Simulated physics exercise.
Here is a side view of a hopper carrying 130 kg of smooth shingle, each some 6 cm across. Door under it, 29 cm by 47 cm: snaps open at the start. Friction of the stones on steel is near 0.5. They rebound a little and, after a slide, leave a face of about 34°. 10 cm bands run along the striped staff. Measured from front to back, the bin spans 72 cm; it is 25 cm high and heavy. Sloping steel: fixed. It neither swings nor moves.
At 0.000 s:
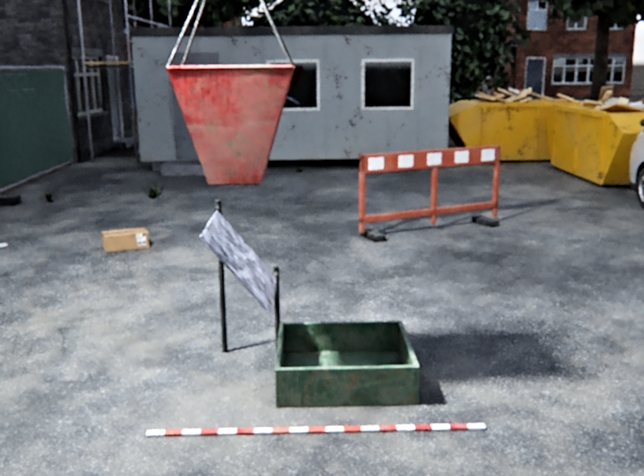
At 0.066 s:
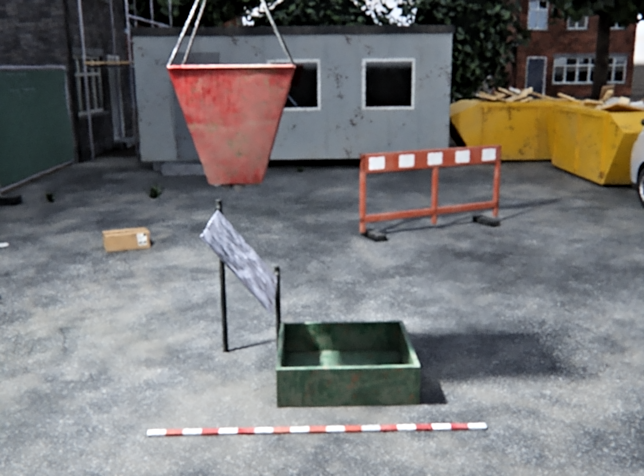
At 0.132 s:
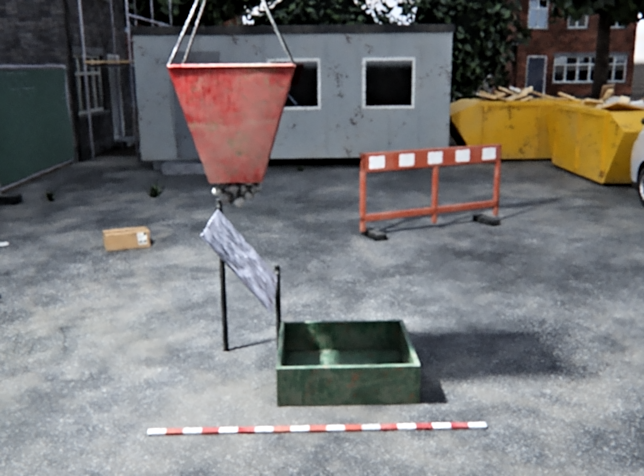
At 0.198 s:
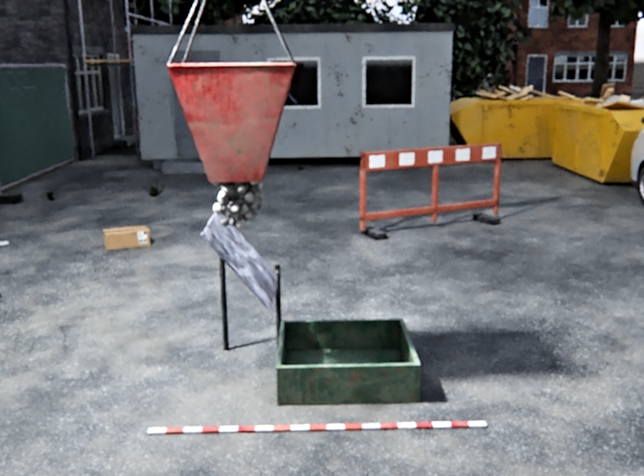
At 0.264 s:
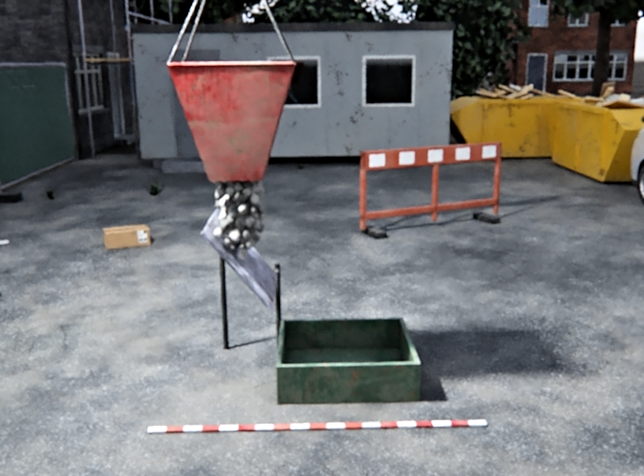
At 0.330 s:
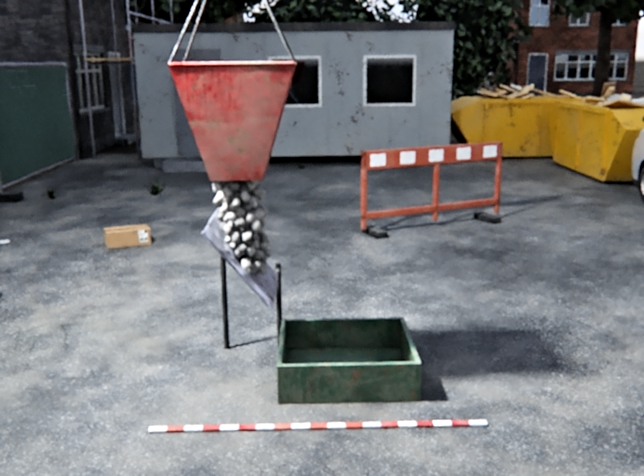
In a paved yard seen from the front and slightly above, a grey cabin, a brick building and yellow skips stand at the back. A red hopper hangs on the left above a tilted grey plate on dark posts, with an open green bin below right, an orange-and-white barrier behind and a red-and-white pole in front. Grey and white stones emerge from the motionless hopper's base and tumble down the plate.
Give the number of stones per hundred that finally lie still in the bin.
Some 84 per hundred.
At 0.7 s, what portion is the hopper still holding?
Still inside: Roughly 5 percent.
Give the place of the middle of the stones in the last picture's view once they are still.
(353, 360).
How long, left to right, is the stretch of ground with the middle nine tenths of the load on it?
Width: Near 70 cm.
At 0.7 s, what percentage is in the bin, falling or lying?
Around 40 per cent at that point.
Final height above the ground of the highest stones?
The topmost stones rest about 24 cm above the ground.
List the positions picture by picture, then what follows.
In the first frame, the outlet is at (234, 175); nothing has dropped yet.
In the second frame, the outlet is at (235, 175); 3 % is out.
In the third frame, the outlet is at (235, 174); 10 % is out, the lowest stones still above the rim at (234, 198), 123 cm up.
In the fourth frame, the outlet is at (235, 173); 18 % is out, the lowest stones still above the rim at (235, 220), 109 cm up.
In the fifth frame, the outlet is at (235, 172); 28 % is out, the lowest stones still above the rim at (243, 244), 92 cm up.
In the sixth frame, the outlet is at (236, 172); 39 % is out, the lowest stones still above the rim at (261, 266), 77 cm up.
After 0.7 s, 3 % in the hopper, 34 % on the steel, 18 % falling or lying left of the bin, 40 % falling or lying in the bin, 5 % falling or lying beside or right of the bin; the stones farthest right are at (375, 359).
After 1.1 s, 0 % in the hopper, 1 % on the steel, 2 % falling or lying left of the bin, 82 % falling or lying in the bin, 15 % falling or lying beside or right of the bin; the stones farthest right are at (419, 361).
After 1.7 s, 0 % in the hopper, 84 % falling or lying in the bin, 16 % falling or lying beside or right of the bin; the stones farthest right are at (503, 371).
After 2.6 s, 0 % in the hopper, 84 % falling or lying in the bin, 16 % falling or lying beside or right of the bin; the stones farthest right are at (528, 372).
After 4.5 s, 0 % in the hopper, 84 % in the bin, 16 % beside or right of the bin; the stones farthest right are at (528, 372).
